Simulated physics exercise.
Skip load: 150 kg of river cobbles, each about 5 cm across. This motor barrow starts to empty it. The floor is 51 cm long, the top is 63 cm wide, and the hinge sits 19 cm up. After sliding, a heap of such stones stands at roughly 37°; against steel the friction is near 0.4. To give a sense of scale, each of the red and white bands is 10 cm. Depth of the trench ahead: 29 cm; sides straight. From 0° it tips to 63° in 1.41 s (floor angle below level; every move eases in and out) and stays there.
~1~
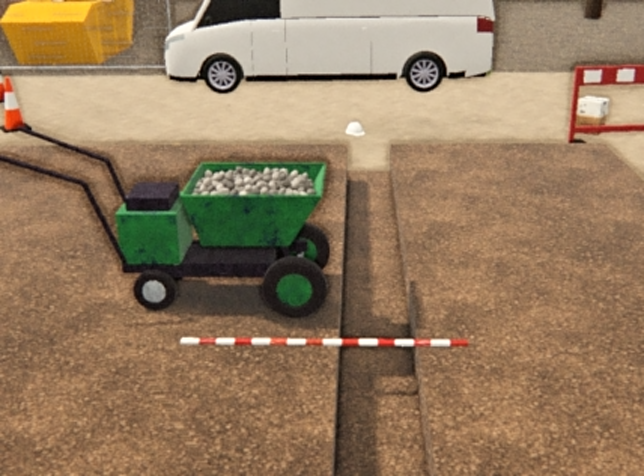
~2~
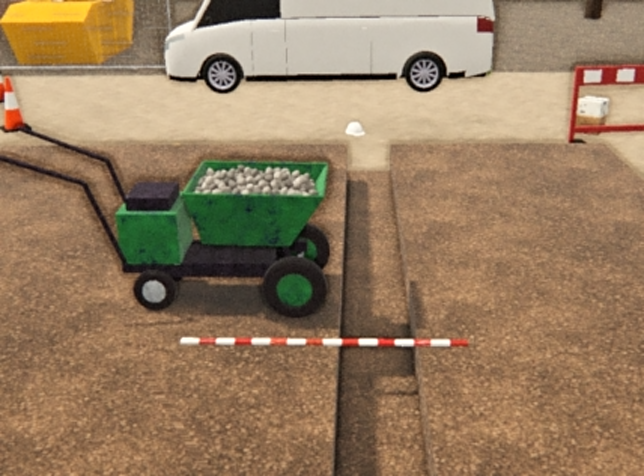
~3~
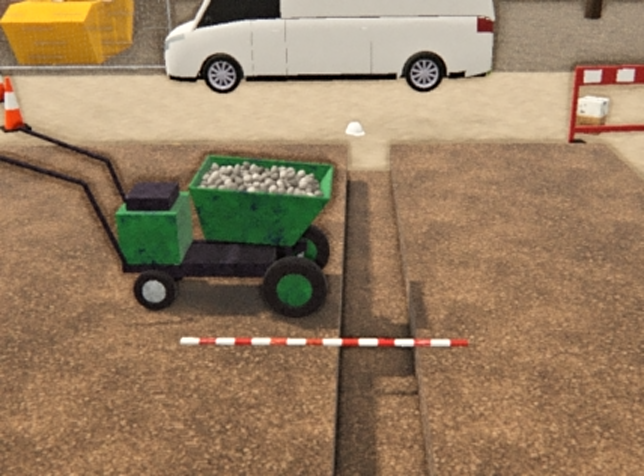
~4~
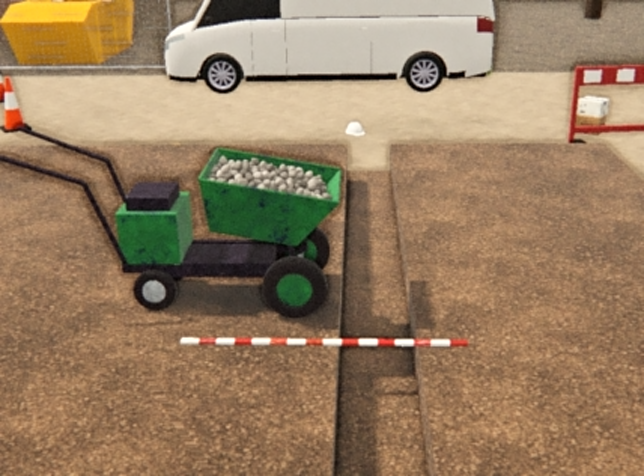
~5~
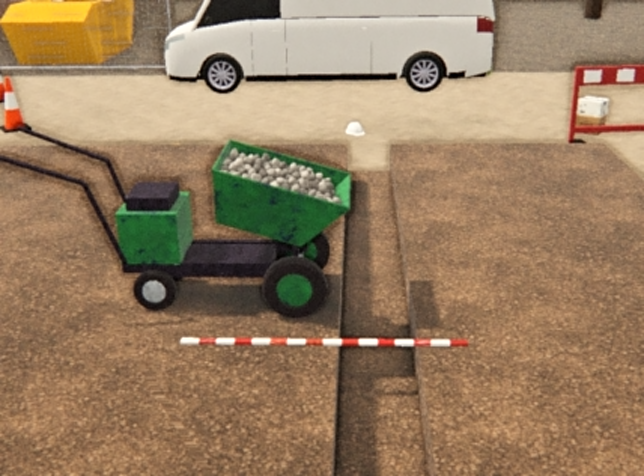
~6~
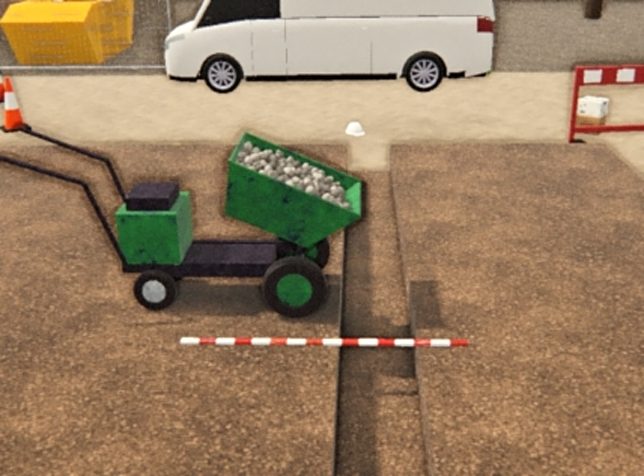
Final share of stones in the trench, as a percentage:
29 per cent.
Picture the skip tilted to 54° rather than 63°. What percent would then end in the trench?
Around 15 per cent would finish in the trench.
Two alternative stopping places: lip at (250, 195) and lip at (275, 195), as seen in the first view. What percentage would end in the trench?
65 %, then 65 %.
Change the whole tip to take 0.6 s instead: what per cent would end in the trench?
I'd put it at roughly 15 per cent.
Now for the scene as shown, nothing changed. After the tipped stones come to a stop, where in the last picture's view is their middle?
At about pixel (424, 294) in the last view.
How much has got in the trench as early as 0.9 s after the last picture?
By then, around 5 percent.
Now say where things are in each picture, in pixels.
In the first picture, lip at (321, 197), floor tilted 0°, highest stones at (250, 177).
In the second picture, the skip is at 1°, its lip at (323, 197); the top of the load is at (244, 175).
In the third picture, lip at (329, 199), floor tilted 5°, highest stones at (249, 172).
In the fourth picture, lip at (338, 203), floor tilted 10°, highest stones at (245, 167).
In the fifth picture, the skip is at 16°, its lip at (349, 209); the top of the load is at (245, 161).
In the sixth picture, lip at (360, 216), floor tilted 24°, highest stones at (251, 154).
Then, 0.5 s after the last picture the floor is at 53°, 100 % in the skip; the foremost stones are at (390, 232).
Then, 0.9 s after the last picture the floor is at 63°, 78 % in the skip, 4 % in the trench, 18 % past the trench; the foremost stones are at (470, 302).
Then, 1.3 s after the last picture the floor is at 63°, 59 % in the skip, 7 % in the trench, 34 % past the trench; the foremost stones are at (542, 303).
Then, 3.2 s after the last picture the floor is at 63°, 34 % in the skip, 29 % in the trench, 37 % past the trench; the foremost stones are at (609, 317).
